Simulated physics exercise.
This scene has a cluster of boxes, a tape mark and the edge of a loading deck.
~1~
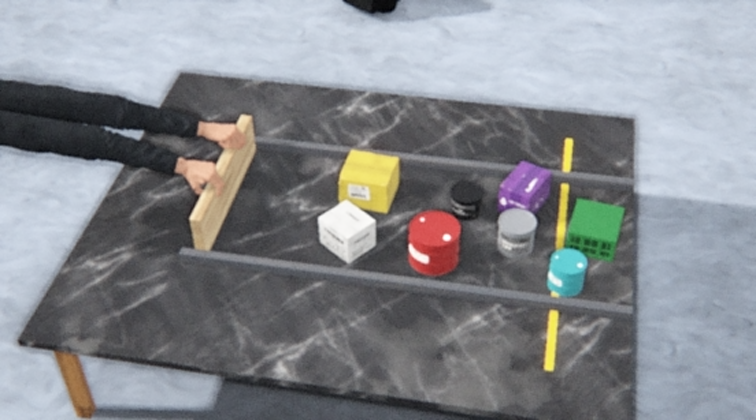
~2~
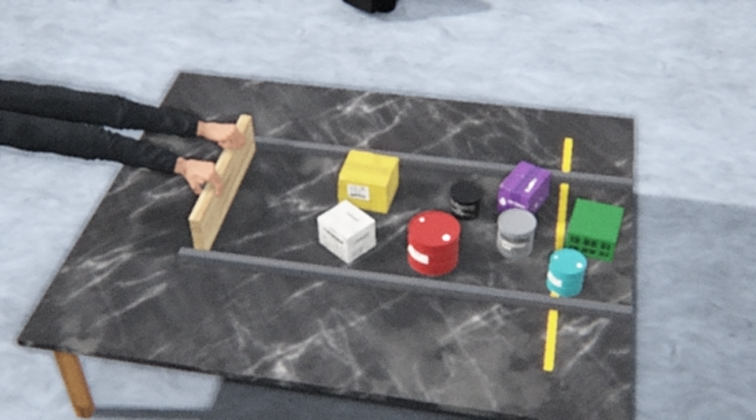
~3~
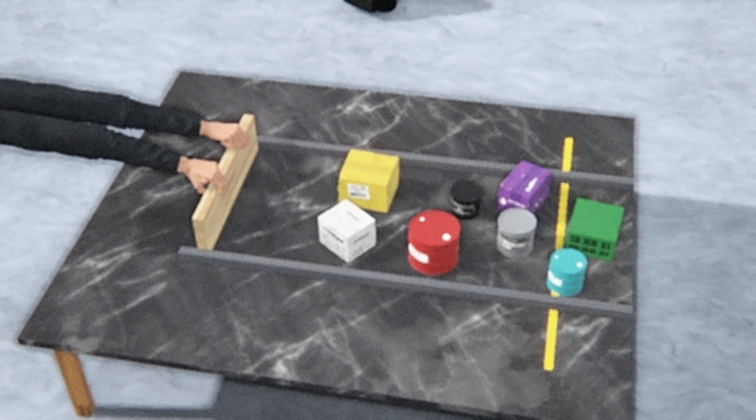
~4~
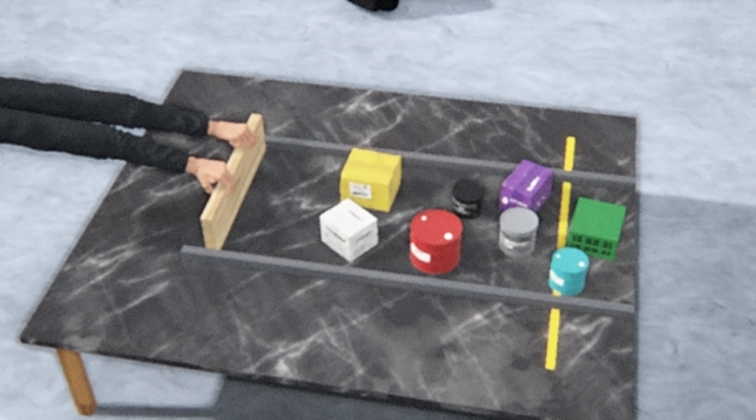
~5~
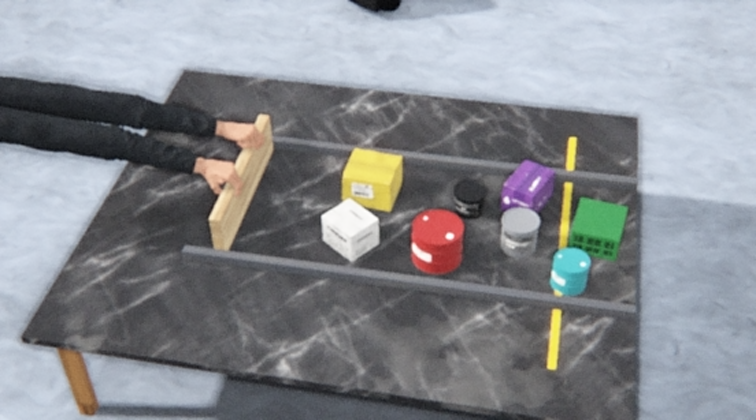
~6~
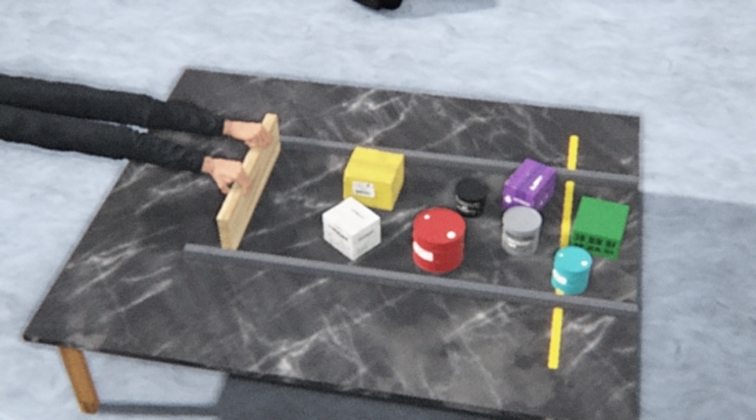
A wooden plank, held by two hands, slid slowly a short way right between two grey rails on a dark marbled table, while the boxes, cans and green crate ahead of it stayed put.
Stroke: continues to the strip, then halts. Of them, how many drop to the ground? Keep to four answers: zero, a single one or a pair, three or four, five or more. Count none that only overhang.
When it halts, three, or four, of them have come off.
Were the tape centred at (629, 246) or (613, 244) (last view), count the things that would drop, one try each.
8 and 7.
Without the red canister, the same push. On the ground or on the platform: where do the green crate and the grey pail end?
The green crate is gone. The grey pail is still there.
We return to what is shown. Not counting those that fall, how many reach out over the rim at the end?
Looks like 3 of them.
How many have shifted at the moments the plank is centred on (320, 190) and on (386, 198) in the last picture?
The count is 0 at the first point and 3 at the second.
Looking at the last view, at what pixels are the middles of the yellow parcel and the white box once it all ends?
In order, first (594, 208), then (587, 248).
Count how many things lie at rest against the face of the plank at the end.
2.
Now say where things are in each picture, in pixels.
In the first picture, green crate (595, 230); turquoise canister (567, 273); purple parcel (525, 192); plank (225, 182); tape (561, 240).
In the second picture, turquoise canister (566, 273); grey pail (516, 234).
In the third picture, purple parcel (524, 191); yellow parcel (369, 181).
In the fourth picture, green crate (596, 229); black pail (468, 200).
In the fifth picture, turquoise canister (570, 272); plank (244, 182).
In the sixth picture, green crate (599, 228); turquoise canister (571, 271); purple parcel (529, 189); plank (251, 181); tape (565, 238).
Early on, none off yet; green crate at rest near (599, 228); turquoise canister at rest near (571, 271); purple parcel at rest near (529, 189).
A while later, none off yet; green crate at rest near (599, 228); turquoise canister at rest near (571, 271); purple parcel travelled a little near (536, 189).
Further along, none off yet; green crate travelled a little near (612, 234); turquoise canister travelled about its own width near (609, 280); purple parcel travelled about its own width near (588, 189).
Finally, the number that fall off is three or four; lost, purple parcel, turquoise canister and green crate.
